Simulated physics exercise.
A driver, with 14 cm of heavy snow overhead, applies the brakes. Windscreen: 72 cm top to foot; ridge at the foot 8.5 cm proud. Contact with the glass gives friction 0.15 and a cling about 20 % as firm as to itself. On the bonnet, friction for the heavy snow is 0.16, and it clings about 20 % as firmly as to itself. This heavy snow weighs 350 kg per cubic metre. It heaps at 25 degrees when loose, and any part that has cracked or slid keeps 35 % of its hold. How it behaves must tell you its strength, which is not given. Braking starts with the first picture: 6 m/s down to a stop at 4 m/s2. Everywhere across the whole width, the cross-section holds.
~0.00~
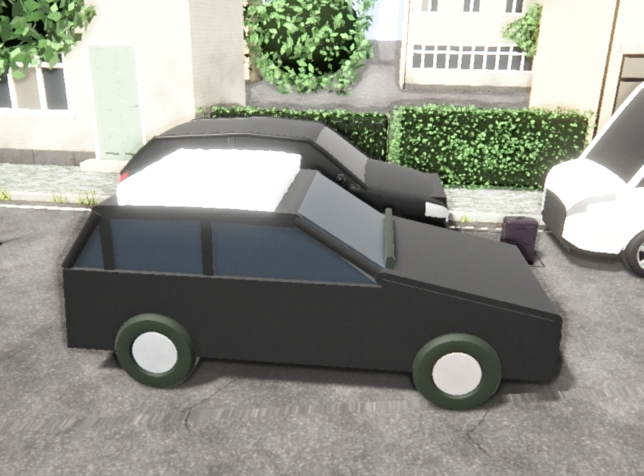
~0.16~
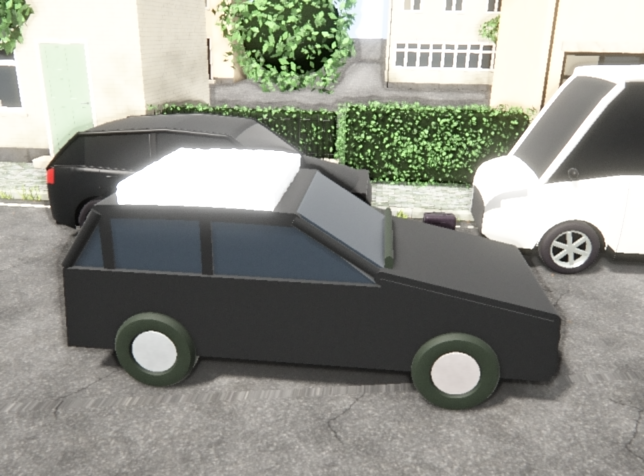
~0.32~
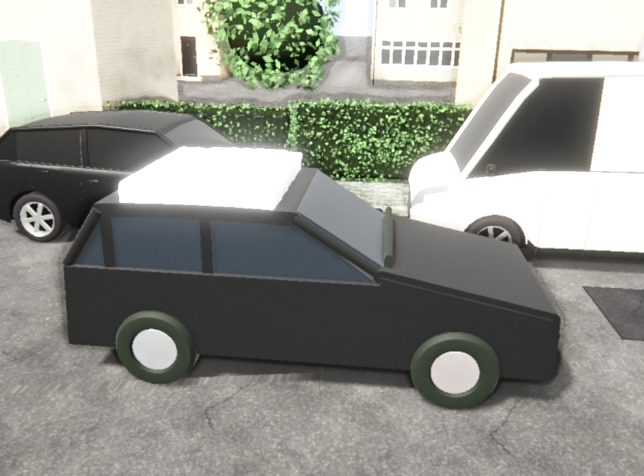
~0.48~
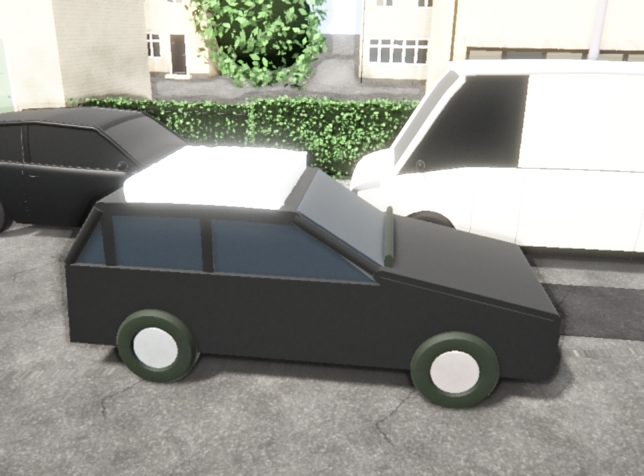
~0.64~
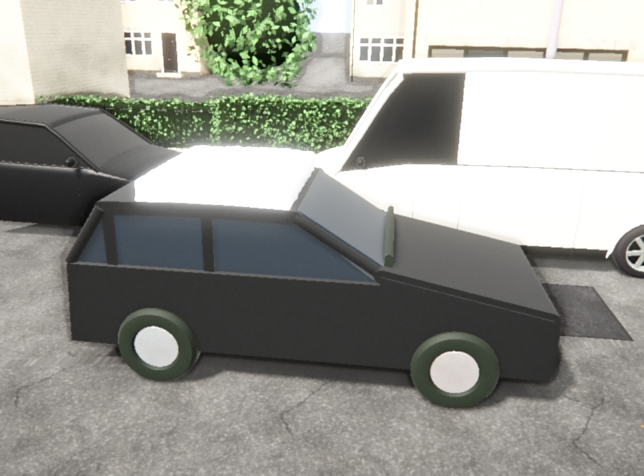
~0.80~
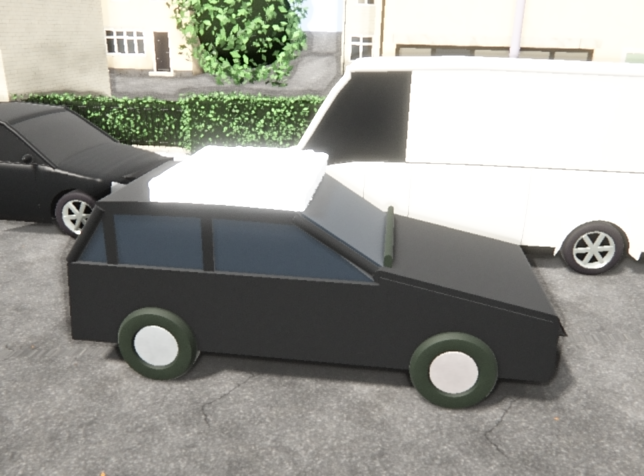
The clip opens on a black car with a slab of white snow on its roof, driving right past a hedge and a parked black car. The background slips left more and more slowly as a white van comes alongside, and the snow slides slightly forward in one piece, its front edge just passing the windscreen top.
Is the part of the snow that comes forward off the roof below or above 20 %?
Outcome: Beyond 20 %.
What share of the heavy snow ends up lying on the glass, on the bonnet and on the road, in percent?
10 % on the glass, 7 % on the bonnet, 85 % on the road.
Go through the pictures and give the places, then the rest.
In the first frame, leading edge of the heavy snow at (274, 192).
In the second frame, leading edge of the heavy snow at (273, 192).
In the third frame, leading edge of the heavy snow at (274, 195), its middle shifted 8 mm.
In the fourth frame, leading edge of the heavy snow at (279, 195), its middle shifted 4.0 cm.
In the fifth frame, leading edge of the heavy snow at (290, 195), its middle shifted 11 cm.
In the sixth frame, leading edge of the heavy snow at (305, 197), its middle shifted 22 cm, 5 % of it past the top of the windscreen, in one piece.
After 1.28 s, 40 % of the snow is on the roof, 52 % on the glass, 8 % on the bonnet and none has gone off the nose.
After 1.86 s, none of the snow is on the roof, 10 % on the glass, 85 % on the bonnet and 5 % has gone off the nose.
After 2.43 s, none of the snow is on the roof, 10 % on the glass, 16 % on the bonnet and 74 % has gone off the nose.
After 3.00 s, none of the snow is on the roof, 10 % on the glass, 7 % on the bonnet and 83 % has gone off the nose.
After 3.10 s, at the end, none of the snow is on the roof, 10 % on the glass, 7 % on the bonnet and 83 % has gone off the nose.
